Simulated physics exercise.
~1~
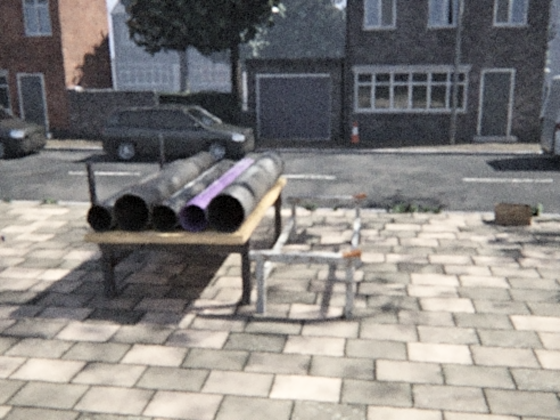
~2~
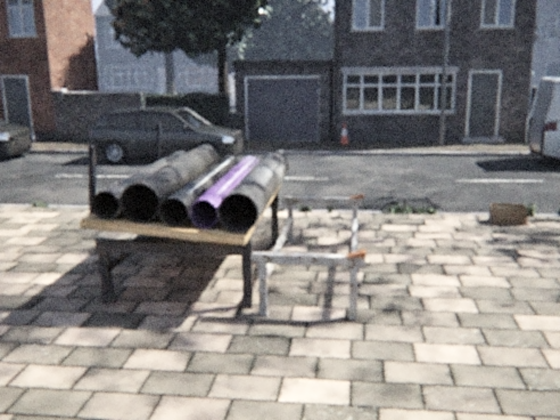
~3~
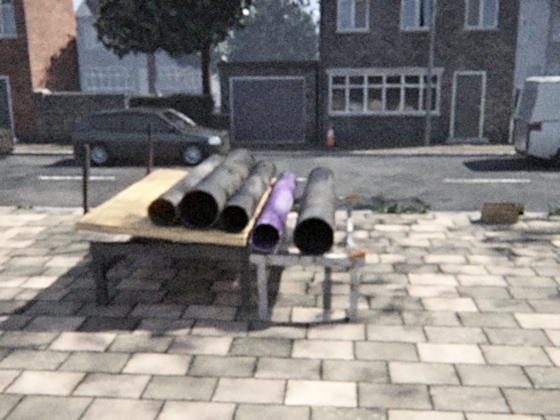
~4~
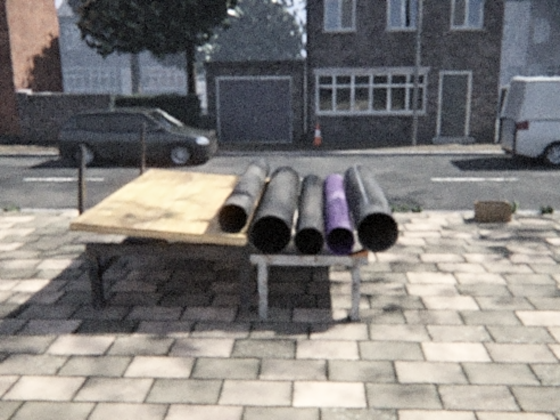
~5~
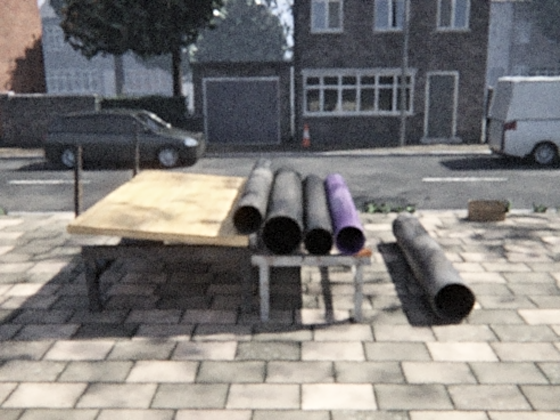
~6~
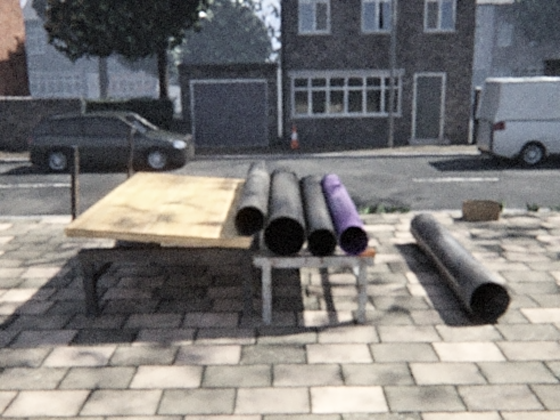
We see a wooden table tip toward a low rack on a paved street, sending five pipes, one purple, rolling right onto the rack; the rightmost dark pipe drops over the end to the paving, while the purple one settles at the rack's right end beside three others.
